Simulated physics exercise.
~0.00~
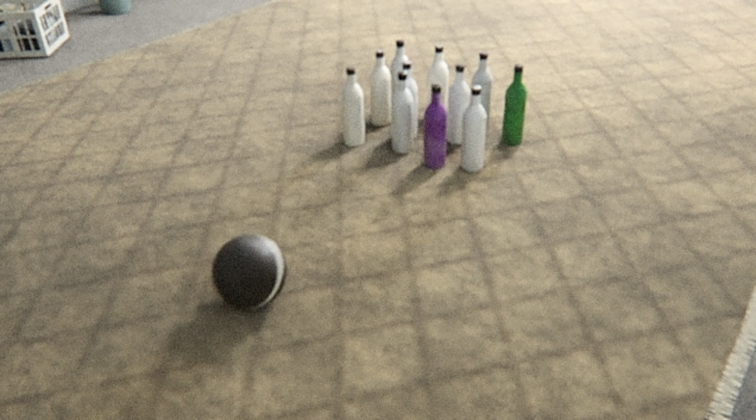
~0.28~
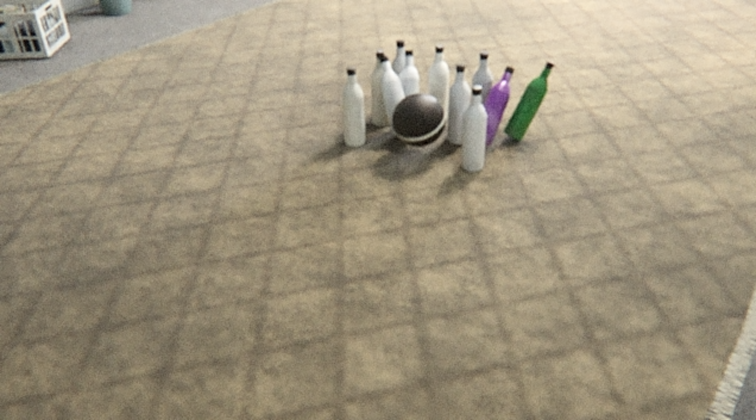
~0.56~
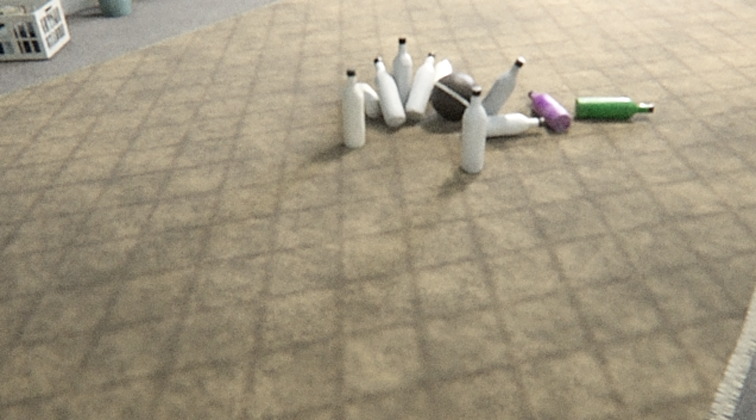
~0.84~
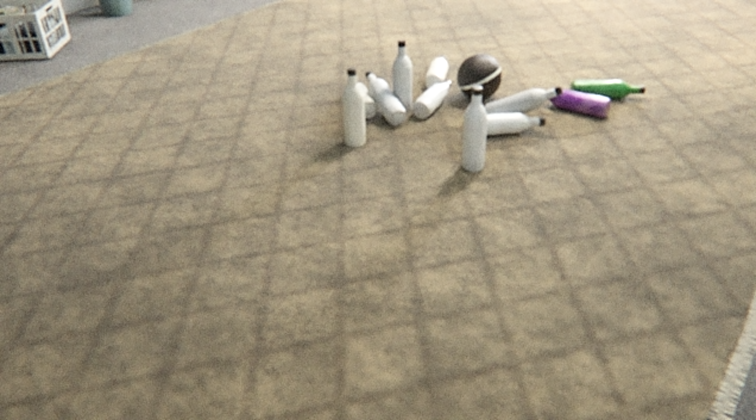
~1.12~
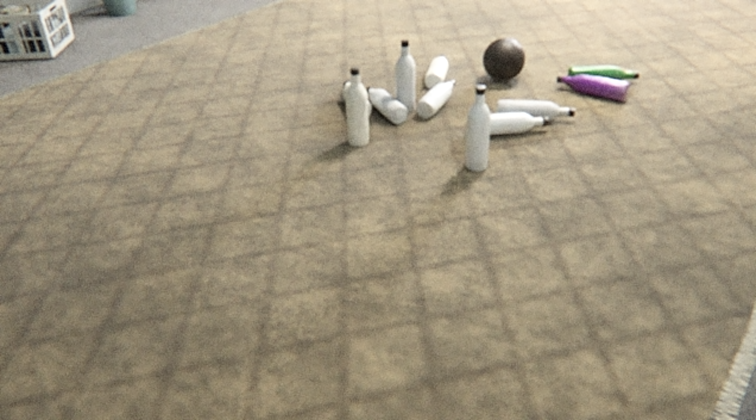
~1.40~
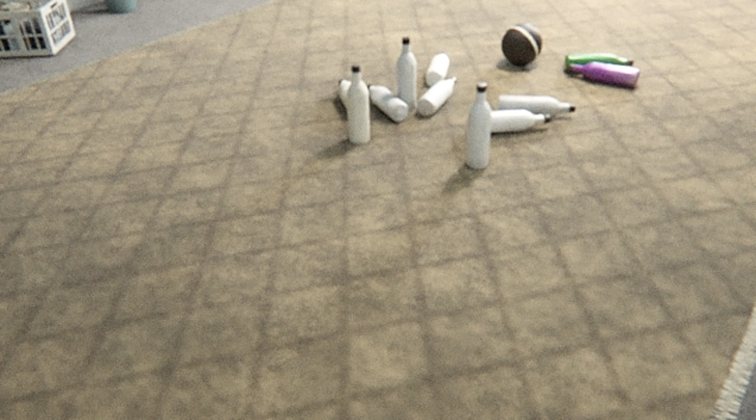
Dark ball rolling across a tan carpet into capped bottles, toppling most including purple and green ones, three white bottles staying upright.
